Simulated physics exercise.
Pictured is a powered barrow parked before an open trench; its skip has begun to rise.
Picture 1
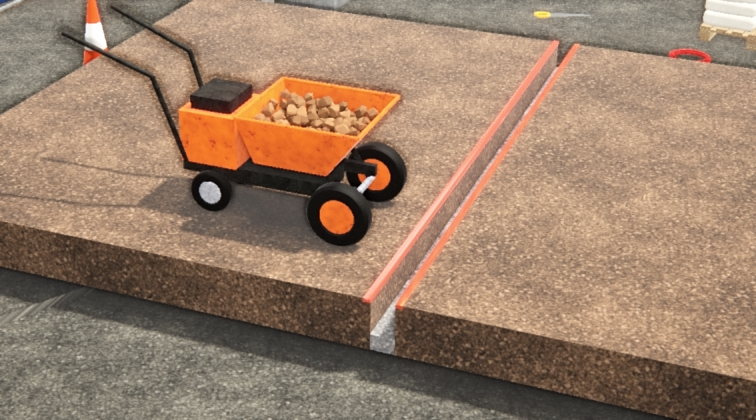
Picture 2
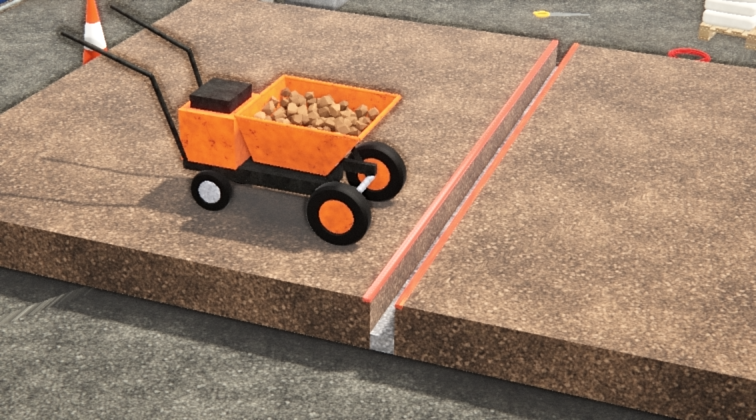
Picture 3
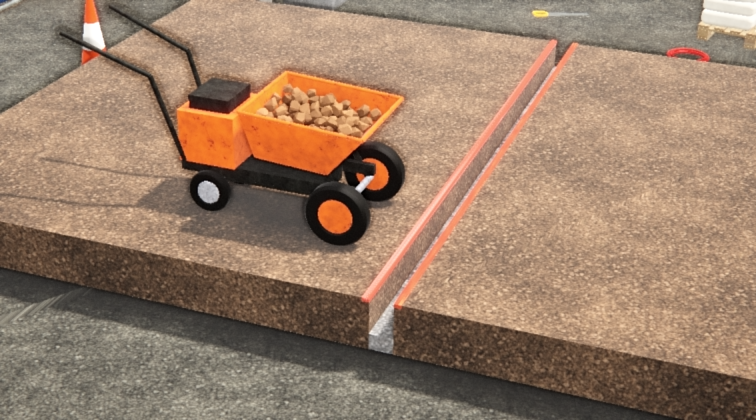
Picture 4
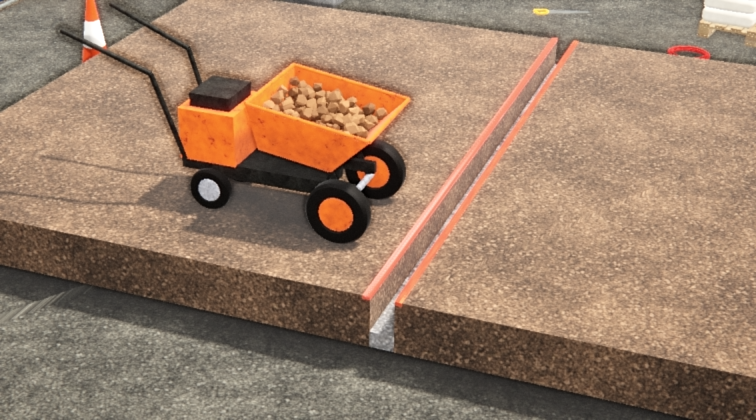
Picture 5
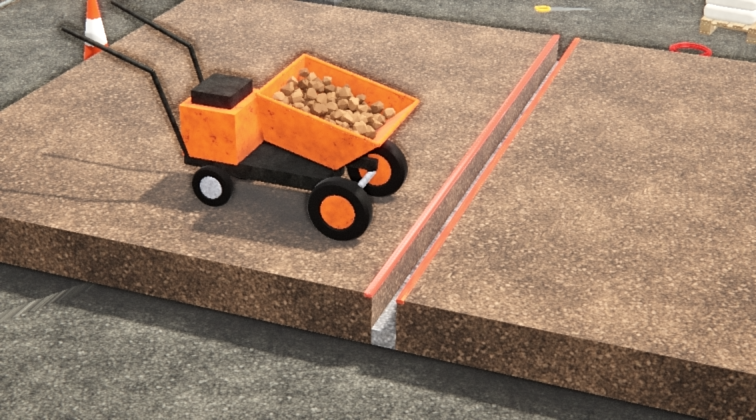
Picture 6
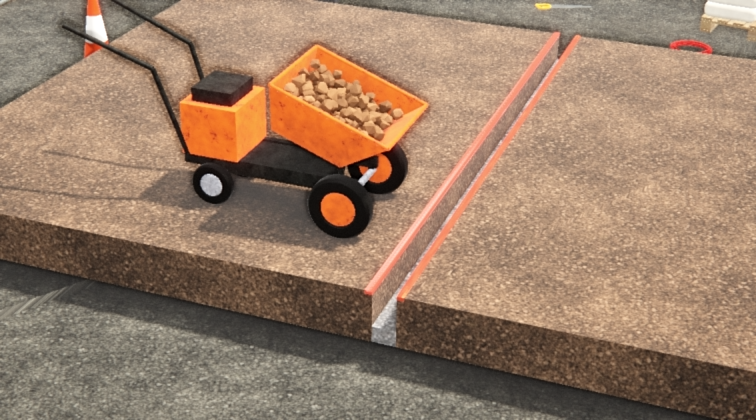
Orange powered barrow standing beside a narrow trench, its skip of brown clods slowly tilting forward to the right.
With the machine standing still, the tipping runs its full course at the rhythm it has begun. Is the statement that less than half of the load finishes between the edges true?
The minority.
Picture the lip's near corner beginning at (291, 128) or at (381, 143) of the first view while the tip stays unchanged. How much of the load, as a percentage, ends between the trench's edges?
First spot: About 40 percent; second spot: About 0 percent.
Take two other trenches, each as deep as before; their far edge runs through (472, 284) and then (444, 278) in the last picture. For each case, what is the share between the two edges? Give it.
The first try comes out at 90 percent and the second at 50 percent.
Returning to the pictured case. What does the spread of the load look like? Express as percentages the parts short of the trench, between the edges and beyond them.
Short 0, between 0, beyond 90.
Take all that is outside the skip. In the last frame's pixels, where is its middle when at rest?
About pixel (494, 233).
Soon after the last picture, skip tipped steeply; all in the skip.
A little later, skip tipped right over; about two thirds in the skip; about a third beyond it; a small part falling.
Later still, skip tipped right over; a small part in the skip; a stray few in or heaped over the trench; most beyond it.
At rest, skip tipped right over; a small part in the skip; a stray few in or heaped over the trench; most beyond it.
